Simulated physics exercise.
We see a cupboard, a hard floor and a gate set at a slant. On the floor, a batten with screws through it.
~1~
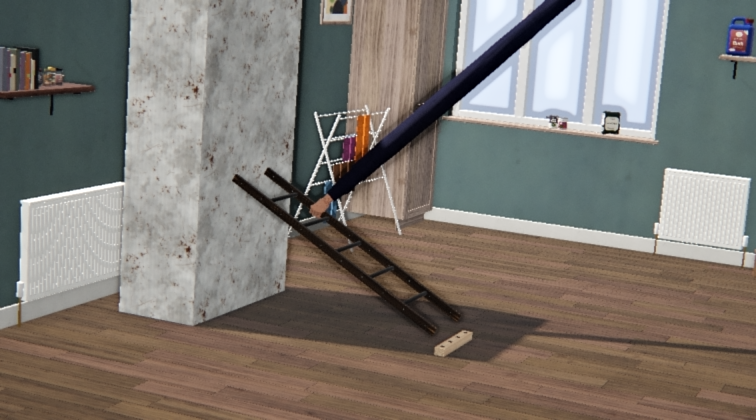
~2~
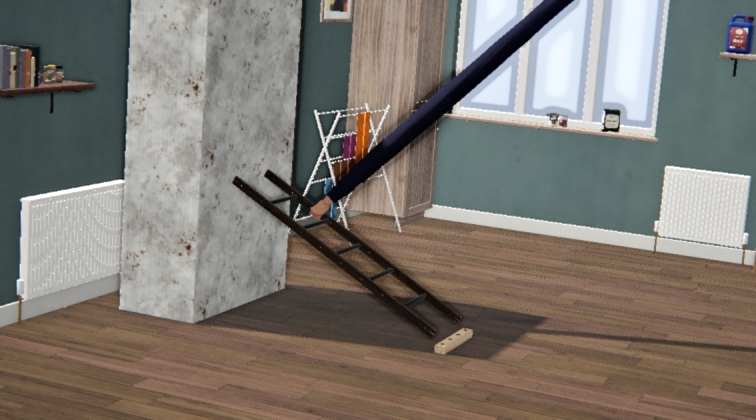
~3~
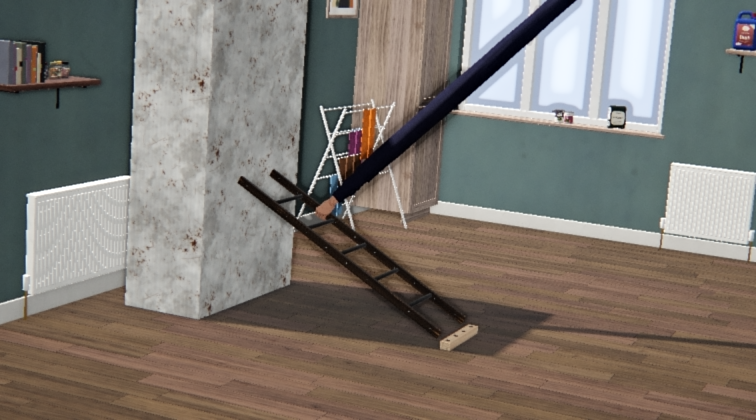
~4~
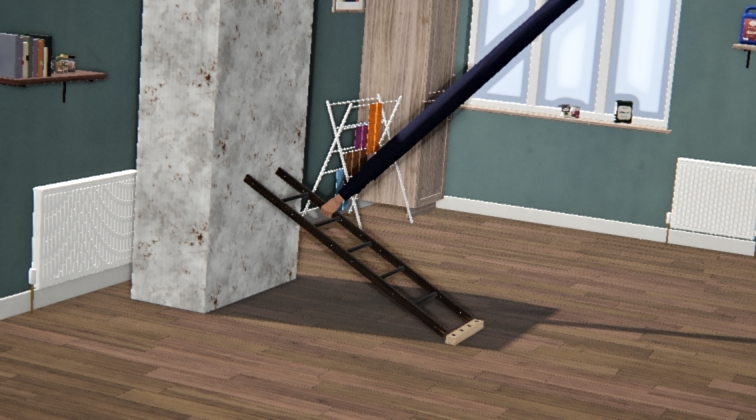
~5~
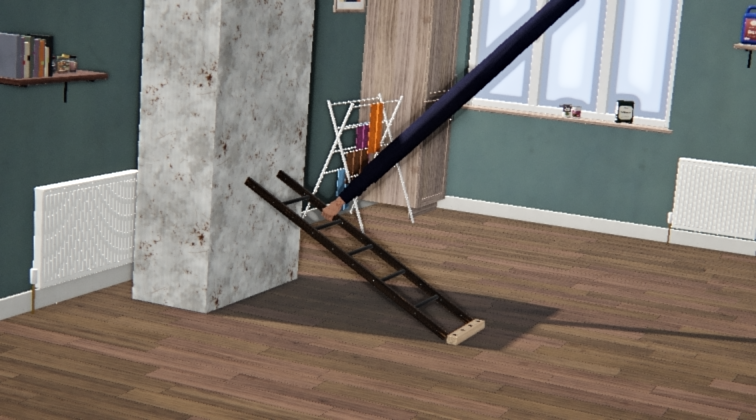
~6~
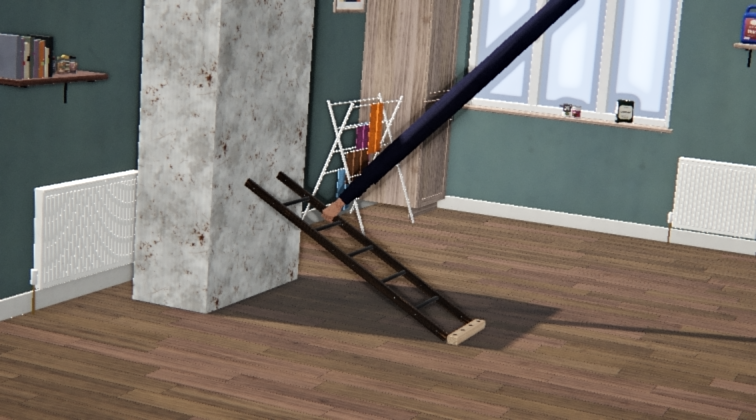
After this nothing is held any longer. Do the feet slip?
Here the black gate remains leaning.
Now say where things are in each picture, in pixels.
Still on the way; black gate (347, 248); batten (454, 343), in the first picture.
Still on the way; black gate (346, 250); batten (454, 341), in the second picture.
Still on the way; black gate (352, 250); batten (459, 337), in the third picture.
Still on the way; black gate (357, 248); batten (465, 332), in the fourth picture.
Still on the way; black gate (358, 251); batten (466, 332), in the fifth picture.
In place, still held; black gate (358, 252); batten (467, 332), in the sixth picture.
Then, 0.10 s later than the last frame, black gate moving near (359, 253).
Then, 0.58 s later than the last frame, black gate at rest near (359, 253).
When it is over, the black gate stays up, near (359, 253).
